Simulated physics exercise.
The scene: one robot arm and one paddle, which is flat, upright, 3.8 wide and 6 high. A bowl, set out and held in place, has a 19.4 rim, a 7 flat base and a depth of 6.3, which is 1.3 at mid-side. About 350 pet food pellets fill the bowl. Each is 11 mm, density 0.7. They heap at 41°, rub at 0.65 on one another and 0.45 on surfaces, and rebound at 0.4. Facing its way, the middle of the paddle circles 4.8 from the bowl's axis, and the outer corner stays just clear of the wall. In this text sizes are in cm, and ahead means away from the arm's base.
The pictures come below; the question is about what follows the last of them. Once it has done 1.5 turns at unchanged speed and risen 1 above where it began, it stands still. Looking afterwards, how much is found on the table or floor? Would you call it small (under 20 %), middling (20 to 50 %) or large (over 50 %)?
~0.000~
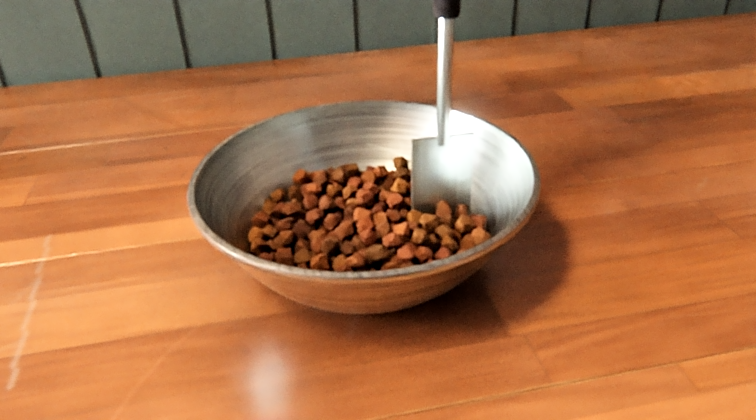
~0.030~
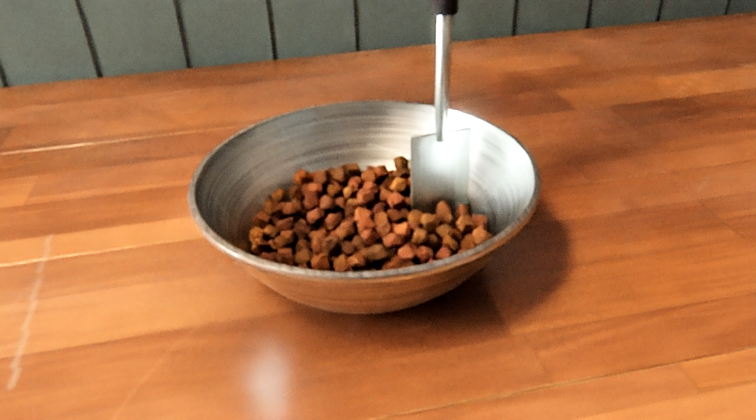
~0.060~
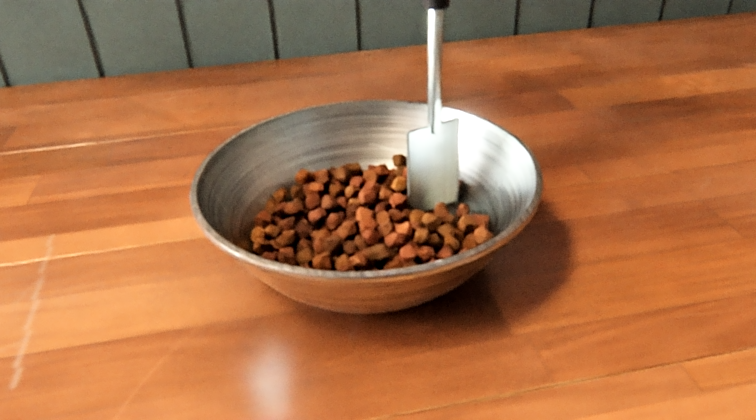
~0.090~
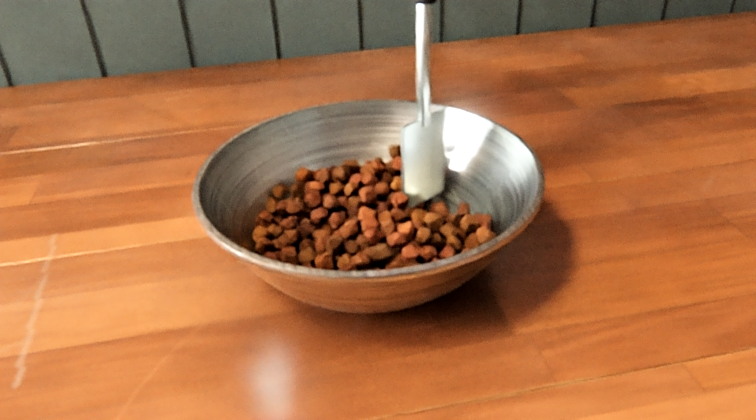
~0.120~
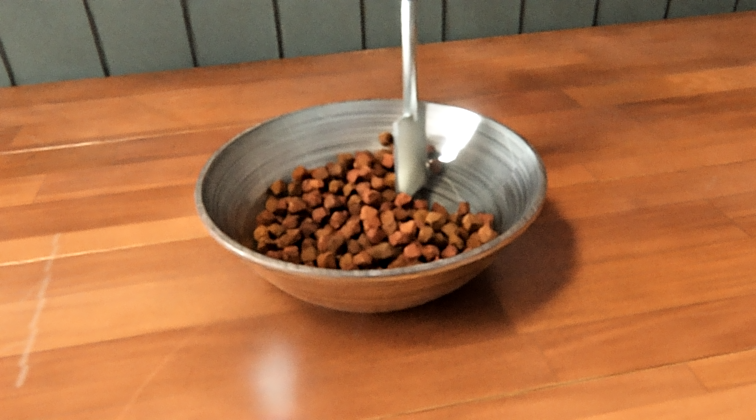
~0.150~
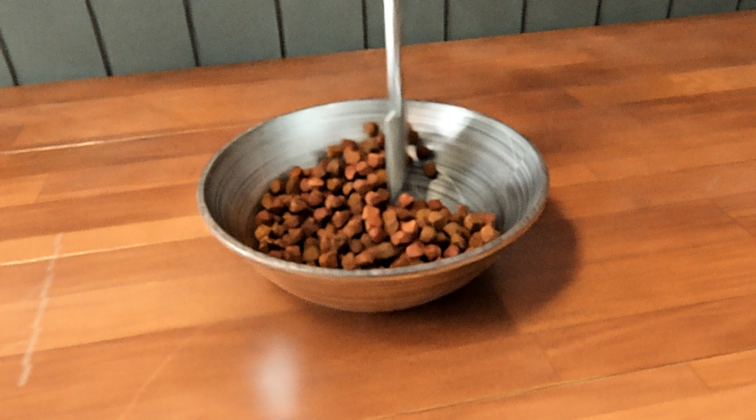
I would call it small.
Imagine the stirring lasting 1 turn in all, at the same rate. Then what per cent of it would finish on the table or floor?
Estimate: Near 5 %.
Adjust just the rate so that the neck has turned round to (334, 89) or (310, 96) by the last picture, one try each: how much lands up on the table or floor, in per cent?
About 20 % for one try and about 25 % for the other, in order.
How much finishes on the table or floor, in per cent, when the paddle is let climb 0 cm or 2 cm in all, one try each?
Roughly 10 and 5 per cent.
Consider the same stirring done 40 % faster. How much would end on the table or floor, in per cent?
I'd expect about 10 %.
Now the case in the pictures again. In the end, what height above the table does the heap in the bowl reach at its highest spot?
6.0 cm, give or take.
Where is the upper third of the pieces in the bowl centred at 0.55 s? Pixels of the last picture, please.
Roughly at (413, 243).
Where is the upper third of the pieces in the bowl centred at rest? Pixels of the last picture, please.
Roughly at pixel (329, 243).
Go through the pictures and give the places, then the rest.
Paddle neck at (444, 112), 0° round; upper third of the load around (364, 219), from x 255 to 480, top at y 165; 348 in the bowl, in the first frame.
Paddle neck at (442, 109), 5° round; upper third of the load around (365, 218), from x 260 to 480, top at y 165, in the second frame.
Paddle neck at (435, 101), 19° round; upper third of the load around (370, 217), from x 260 to 485, top at y 160, in the third frame.
Paddle neck at (424, 95), 33° round; upper third of the load around (370, 209), from x 260 to 485, top at y 145, in the fourth frame.
Paddle neck at (411, 89), 47° round; upper third of the load around (366, 207), from x 265 to 490, top at y 135, in the fifth frame.
Paddle neck at (395, 86), 61° round; upper third of the load around (357, 201), from x 265 to 490, top at y 130; 348 in the bowl, in the sixth frame.
By 0.55 s, 249° round, highest piece 8 above the table; 344 in the bowl, 2 on the table or floor, 2 in flight or on the tool.
By 0.95 s, 77° round, highest piece 9 above the table; 323 in the bowl, 21 on the table or floor, 4 in flight or on the tool.
By 1.35 s, 180° round, highest piece 6 above the table; 314 in the bowl, 34 on the table or floor.
By 2.05 s, 180° round, highest piece 6 above the table; 314 in the bowl, 34 on the table or floor.
Final count, 314 in the bowl, 34 on the table or floor. That is 10 % on the table or floor.
